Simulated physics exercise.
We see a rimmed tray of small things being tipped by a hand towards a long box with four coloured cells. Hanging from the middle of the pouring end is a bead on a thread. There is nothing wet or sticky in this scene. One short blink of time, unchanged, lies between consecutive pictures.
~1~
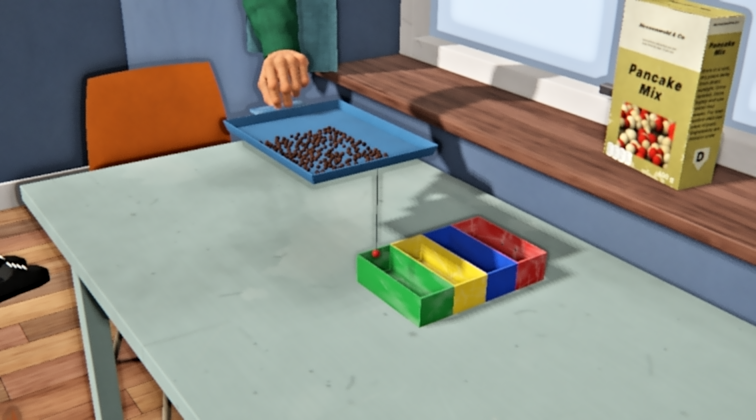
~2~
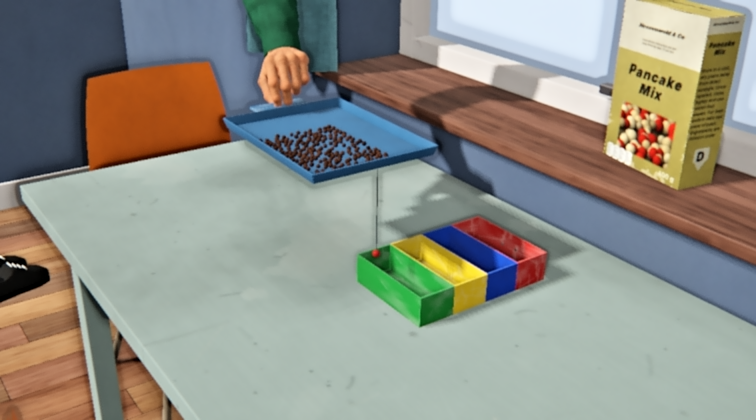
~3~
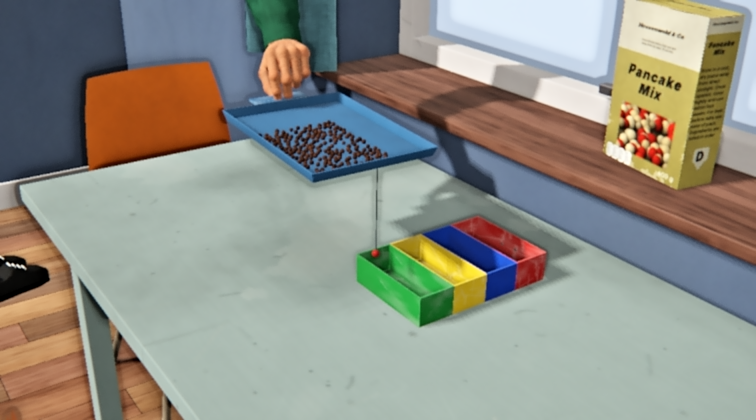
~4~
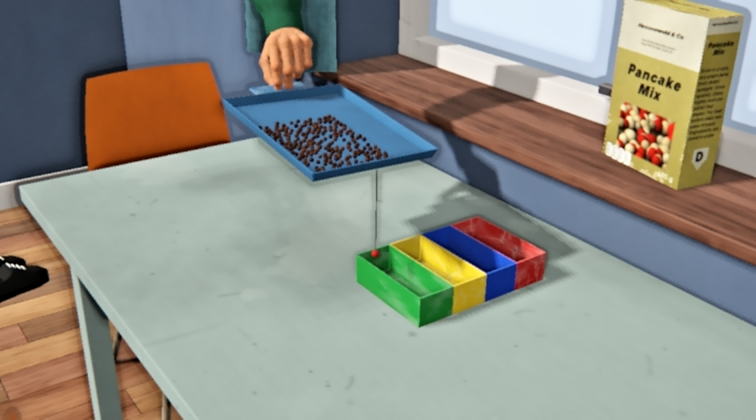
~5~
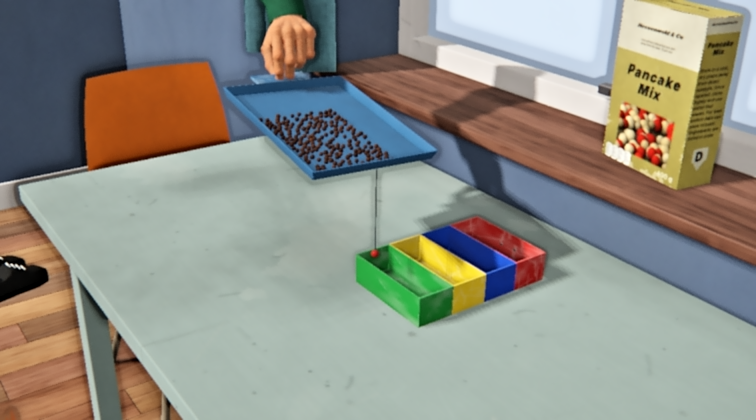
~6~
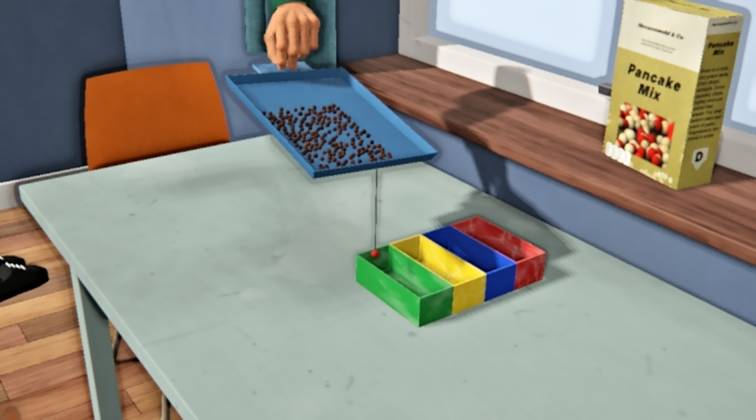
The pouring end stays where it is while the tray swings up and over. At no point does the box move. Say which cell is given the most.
The yellow cell is given the most.
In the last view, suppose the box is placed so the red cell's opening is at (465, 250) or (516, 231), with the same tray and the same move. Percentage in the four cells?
Trial 1 near 100 %, trial 2 near 70 %.
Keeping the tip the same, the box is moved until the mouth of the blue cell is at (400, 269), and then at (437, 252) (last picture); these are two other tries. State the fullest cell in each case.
One: That red cell. Two: The cell in blue.
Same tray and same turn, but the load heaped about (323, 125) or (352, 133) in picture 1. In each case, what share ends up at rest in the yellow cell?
Close to 70 %, followed by close to 80 %.
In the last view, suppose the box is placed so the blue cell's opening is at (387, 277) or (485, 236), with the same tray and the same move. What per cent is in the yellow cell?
Trial 1 near 0 percent, trial 2 near 20 percent.
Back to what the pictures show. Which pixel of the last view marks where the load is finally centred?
Somewhere close to (428, 285) in the last picture.
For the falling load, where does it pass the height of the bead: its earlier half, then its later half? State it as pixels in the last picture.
About (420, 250) to begin with, then about (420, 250).
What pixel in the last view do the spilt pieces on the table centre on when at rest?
Middle in the last view: Roughly (358, 339).
Soon, tray tipped steeply; nearly all on the tray; a stray few in the yellow cell; a stray few in the blue cell; a small part falling or outside the box.
A while on, tray tipped past a quarter turn; a stray few on the tray; about half in the yellow cell; about a quarter in the green cell; a stray few in the blue cell; a stray few in the red cell; about a quarter falling or outside the box.
Towards the end, tray tipped past a quarter turn; about half in the yellow cell; about a quarter in the green cell; a small part in the blue cell; a stray few in the red cell; a small part falling or outside the box.
Finally, tray tipped past a quarter turn; about half in the yellow cell; about a quarter in the green cell; a small part in the blue cell; a stray few in the red cell; a small part outside the box.
